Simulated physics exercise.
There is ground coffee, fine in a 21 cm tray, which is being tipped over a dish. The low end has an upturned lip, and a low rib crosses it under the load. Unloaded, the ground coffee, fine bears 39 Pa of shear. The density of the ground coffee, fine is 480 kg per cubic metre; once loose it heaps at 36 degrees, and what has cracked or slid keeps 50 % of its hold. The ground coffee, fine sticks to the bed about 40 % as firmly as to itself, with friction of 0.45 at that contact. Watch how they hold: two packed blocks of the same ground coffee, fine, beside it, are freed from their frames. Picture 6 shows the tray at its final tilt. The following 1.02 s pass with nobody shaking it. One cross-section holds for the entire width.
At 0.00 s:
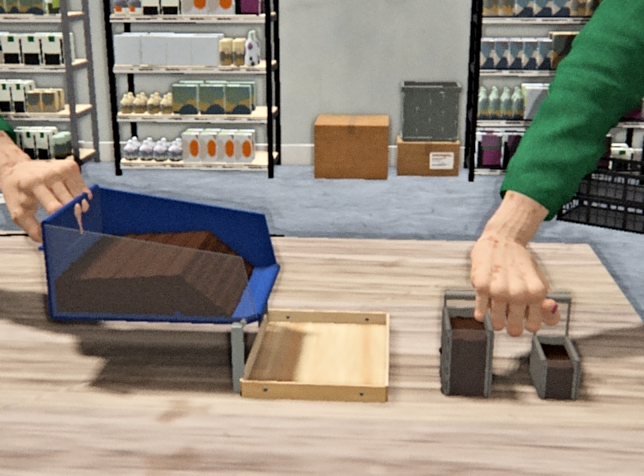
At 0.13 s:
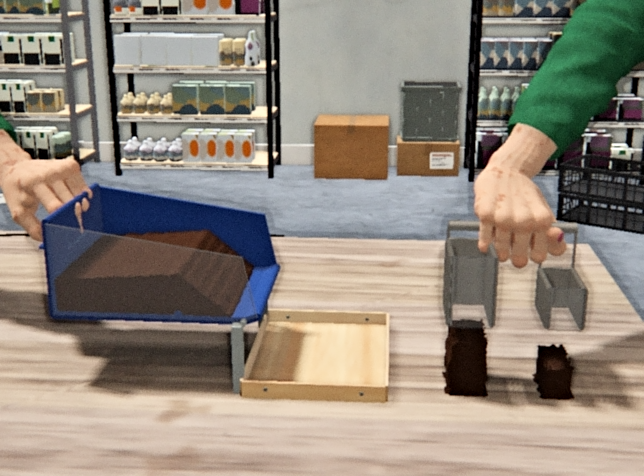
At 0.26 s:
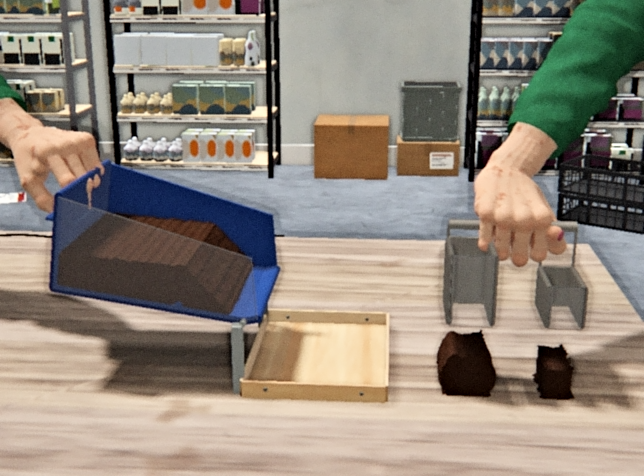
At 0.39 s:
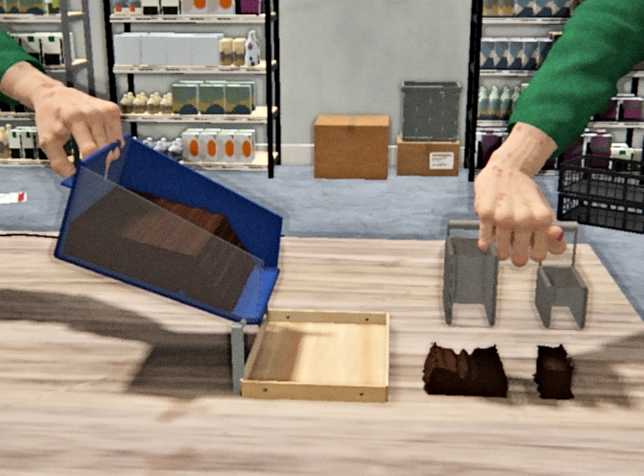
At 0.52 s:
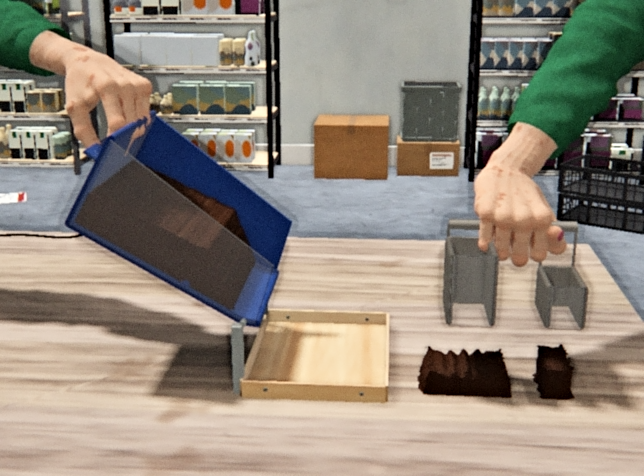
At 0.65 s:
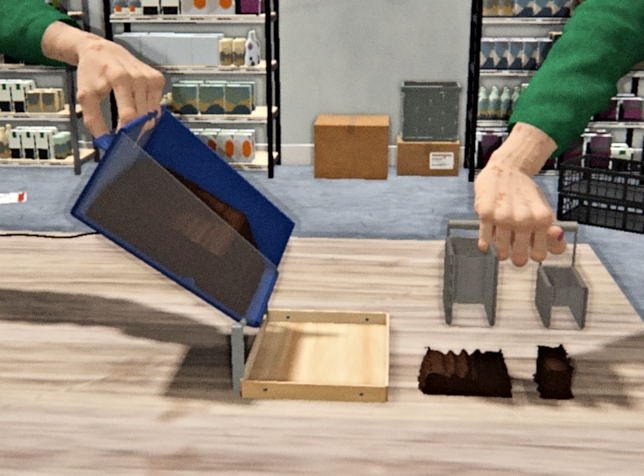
In this clip, one hand lifts metal forms off two dark brown blocks, and the taller block slumps and spreads; another hand raises the left end of a blue tray, steepening it beside a shallow wooden dish.
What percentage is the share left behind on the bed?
Roughly 71 per cent.
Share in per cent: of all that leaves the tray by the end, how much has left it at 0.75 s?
My estimate: Some 0 per cent.
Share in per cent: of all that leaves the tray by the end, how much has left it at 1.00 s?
The figure comes out at some 70 percent.
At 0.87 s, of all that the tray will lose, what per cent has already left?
30 %.
By 0.75 s, the tilt is 34 degrees and 100 % is on the bed.
By 0.87 s, the tilt is 34 degrees and 92 % is on the bed.
By 1.00 s, the tilt is 34 degrees and 80 % is on the bed.
By 1.12 s, the tilt is 34 degrees and 76 % is on the bed.
By 1.63 s, at the end, the tilt is 34 degrees and 71 % is on the bed.
